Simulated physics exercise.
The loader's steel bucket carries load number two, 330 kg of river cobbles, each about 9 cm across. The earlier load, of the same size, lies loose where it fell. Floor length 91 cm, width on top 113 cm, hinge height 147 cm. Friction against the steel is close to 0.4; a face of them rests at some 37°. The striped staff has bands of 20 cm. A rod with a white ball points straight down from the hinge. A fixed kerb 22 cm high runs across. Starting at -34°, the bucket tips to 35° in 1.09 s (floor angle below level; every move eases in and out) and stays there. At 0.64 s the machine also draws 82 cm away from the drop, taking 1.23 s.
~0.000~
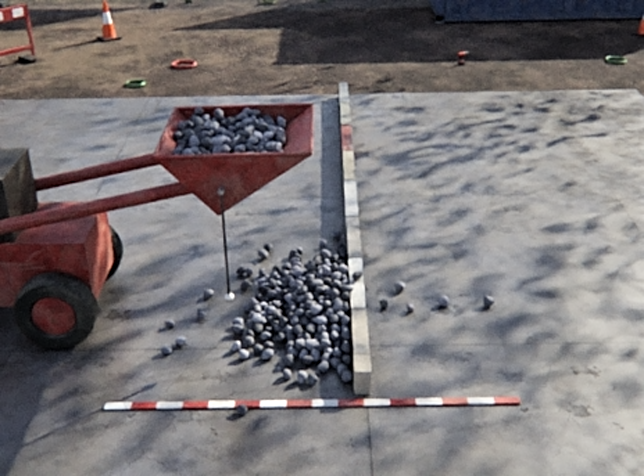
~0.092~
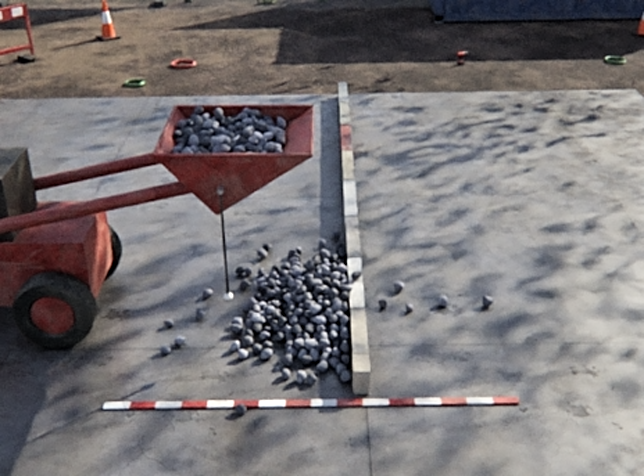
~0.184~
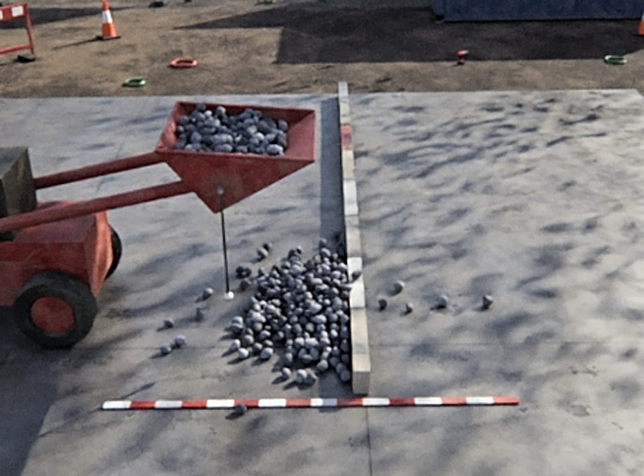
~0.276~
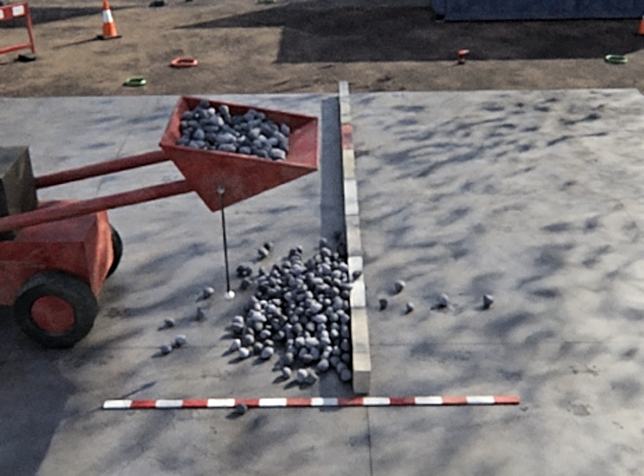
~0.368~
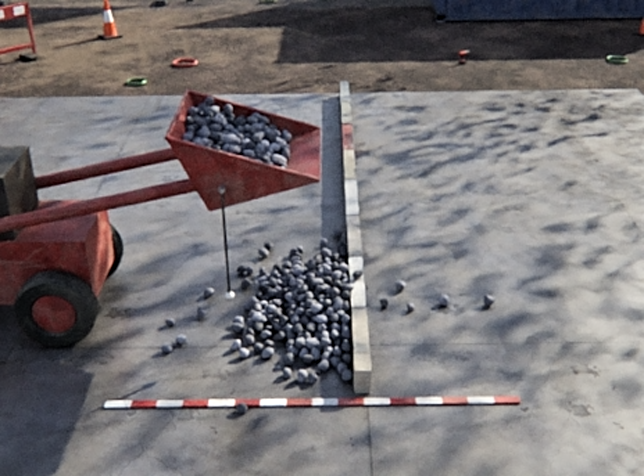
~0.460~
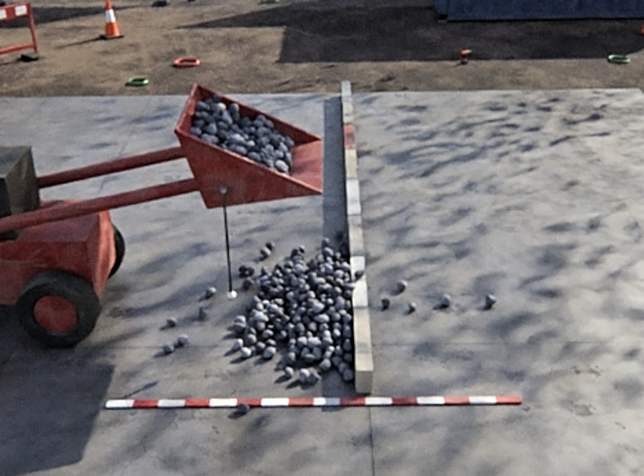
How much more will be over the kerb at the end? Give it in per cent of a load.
About 1 per cent.
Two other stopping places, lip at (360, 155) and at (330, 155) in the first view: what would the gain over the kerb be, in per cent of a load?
About 20 and 5 per cent.
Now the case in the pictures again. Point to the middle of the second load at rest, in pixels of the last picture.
Their middle is at about (281, 291).
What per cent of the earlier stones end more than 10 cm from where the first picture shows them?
Roughly 10 per cent of them.
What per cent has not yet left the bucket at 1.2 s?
It holds some 45 per cent.
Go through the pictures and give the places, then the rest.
The first picture shows lip at (312, 154), floor tilted -34°, highest stones at (228, 120). The earlier load is highest near (336, 284), 26 cm above ground level, 99 % on this side of the kerb, 1 % over the kerb.
In the second picture, the bucket is at -33°, its lip at (312, 155); the top of the load is at (224, 119); the stones move at 0.1 m/s on average.
In the third picture, the bucket is at -29°, its lip at (314, 161); the top of the load is at (212, 119); the stones move at 0.2 m/s on average.
In the fourth picture, the bucket is at -23°, its lip at (318, 169); the top of the load is at (202, 117); the stones move at 0.3 m/s on average.
The fifth picture shows lip at (320, 181), floor tilted -16°, highest stones at (202, 114); the stones move at 0.3 m/s on average.
The sixth picture shows lip at (321, 193), floor tilted -7°, highest stones at (209, 110); the stones move at 0.4 m/s on average.
After 0.8 s the floor is at 24°; in per cent of one load, 100 in the bucket, 99 on this side of the kerb, 1 over the kerb; the foremost stones are at (400, 297).
After 1.2 s the floor is at 35°; in per cent of one load, 47 in the bucket, 152 on this side of the kerb, 1 over the kerb; the foremost stones are at (400, 297).
After 2.3 s the floor is at 35°; in per cent of one load, 0 in the bucket, 198 on this side of the kerb, 2 over the kerb; the foremost stones are at (420, 296).
After 5.0 s the floor is at 35°; in per cent of one load, 0 in the bucket, 198 on this side of the kerb, 2 over the kerb; the foremost stones are at (422, 296). Net gain over the kerb, 1.
